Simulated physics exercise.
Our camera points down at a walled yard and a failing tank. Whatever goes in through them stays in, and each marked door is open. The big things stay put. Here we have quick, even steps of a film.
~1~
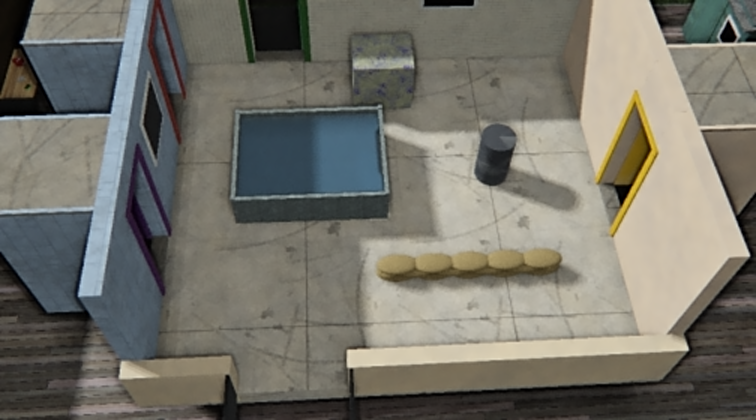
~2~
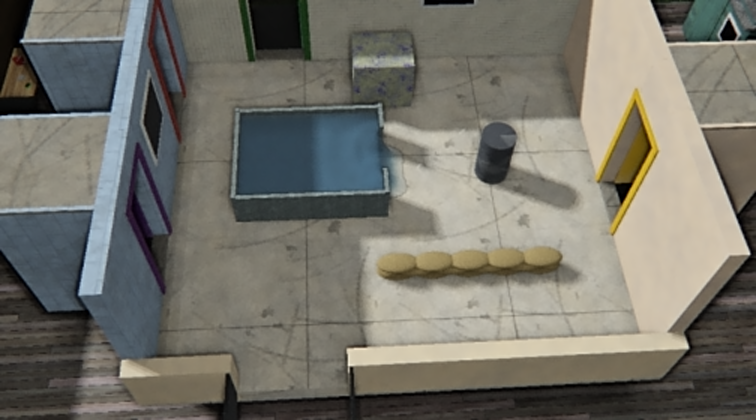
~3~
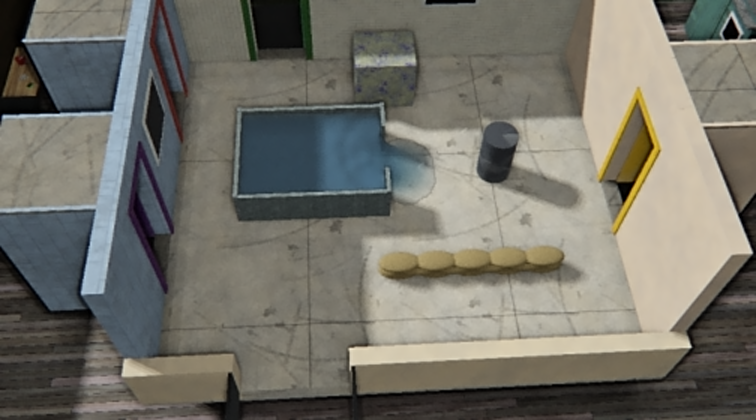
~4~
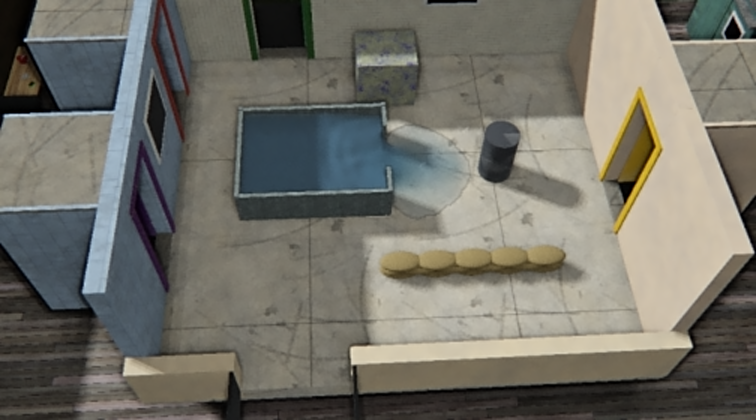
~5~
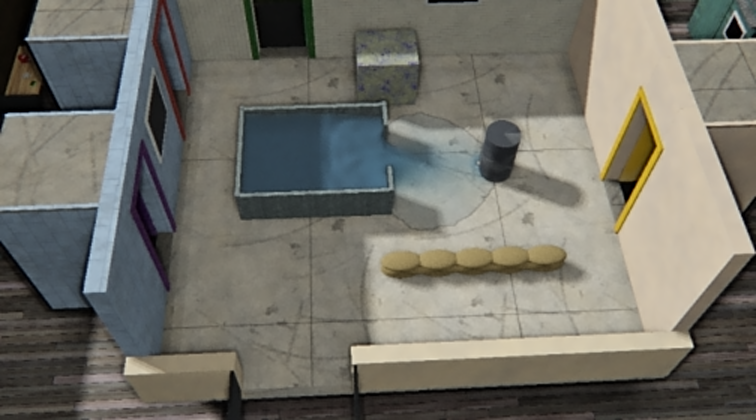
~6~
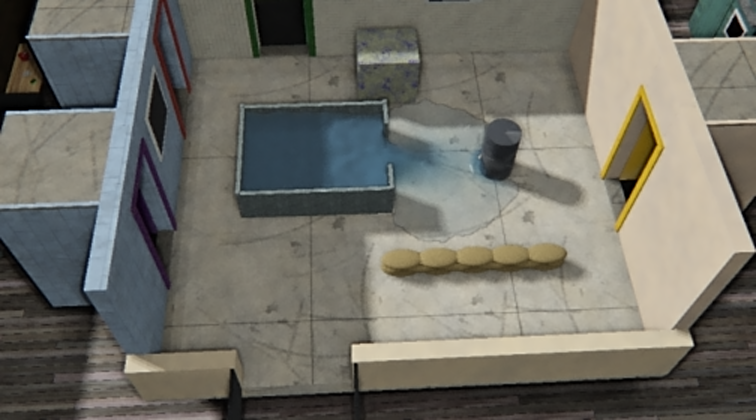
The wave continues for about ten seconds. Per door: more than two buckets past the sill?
One by one: The purple door never tops two buckets; the green door never tops two buckets; the yellow door tops two buckets; the red door never tops two buckets.
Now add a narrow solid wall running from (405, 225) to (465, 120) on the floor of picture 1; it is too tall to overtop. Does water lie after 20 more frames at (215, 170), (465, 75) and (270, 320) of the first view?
In order: Untouched, soaked, soaked.
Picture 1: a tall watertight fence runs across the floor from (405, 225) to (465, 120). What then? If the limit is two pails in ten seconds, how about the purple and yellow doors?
Purple door falls short, yellow door falls short.
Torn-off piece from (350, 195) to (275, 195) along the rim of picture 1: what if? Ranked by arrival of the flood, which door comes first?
I'd name the door marked purple.
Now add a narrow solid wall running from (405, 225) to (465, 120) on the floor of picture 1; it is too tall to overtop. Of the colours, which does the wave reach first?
It's the green one, I'd say.
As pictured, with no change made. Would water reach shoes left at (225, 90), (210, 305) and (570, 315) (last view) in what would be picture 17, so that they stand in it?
Result, in that order: Not wetted / not wetted / not wetted.
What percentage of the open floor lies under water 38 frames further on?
My estimate is roughly 60 percent.
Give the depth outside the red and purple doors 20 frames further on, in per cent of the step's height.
Roughly 0 and 0 %.
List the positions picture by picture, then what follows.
In the first frame, still water in the open tank at (310, 154).
In the second frame, water pours out at (381, 164) and has run to (396, 152).
In the third frame, water pours out at (383, 164) and has run to (428, 162).
In the fourth frame, the front is at (465, 178), out from the gap at (384, 163).
In the fifth frame, the front is at a hidden place, out from the gap at (385, 163).
In the sixth frame, water pours out at (386, 161) and has run to a hidden place.
A moment on, water covers 20 % of the floor; the purple door not reached, the green door not reached, the yellow door wet at the sill, nothing in, the red door not reached.
Next, water covers 35 % of the floor; the purple door not reached, the green door not reached, the yellow door under two buckets in, the red door not reached.
Then, water covers 40 % of the floor; the purple door not reached, the green door not reached, the yellow door over two buckets in, the red door not reached.
Later, water covers 60 % of the floor; the purple door not reached, the green door wet at the sill, nothing in, the yellow door over two buckets in, the red door not reached.
In the end, water covers 90 % of the floor; the purple door wet at the sill, nothing in, the green door wet at the sill, nothing in, the yellow door far over two buckets in, the red door wet at the sill, nothing in.
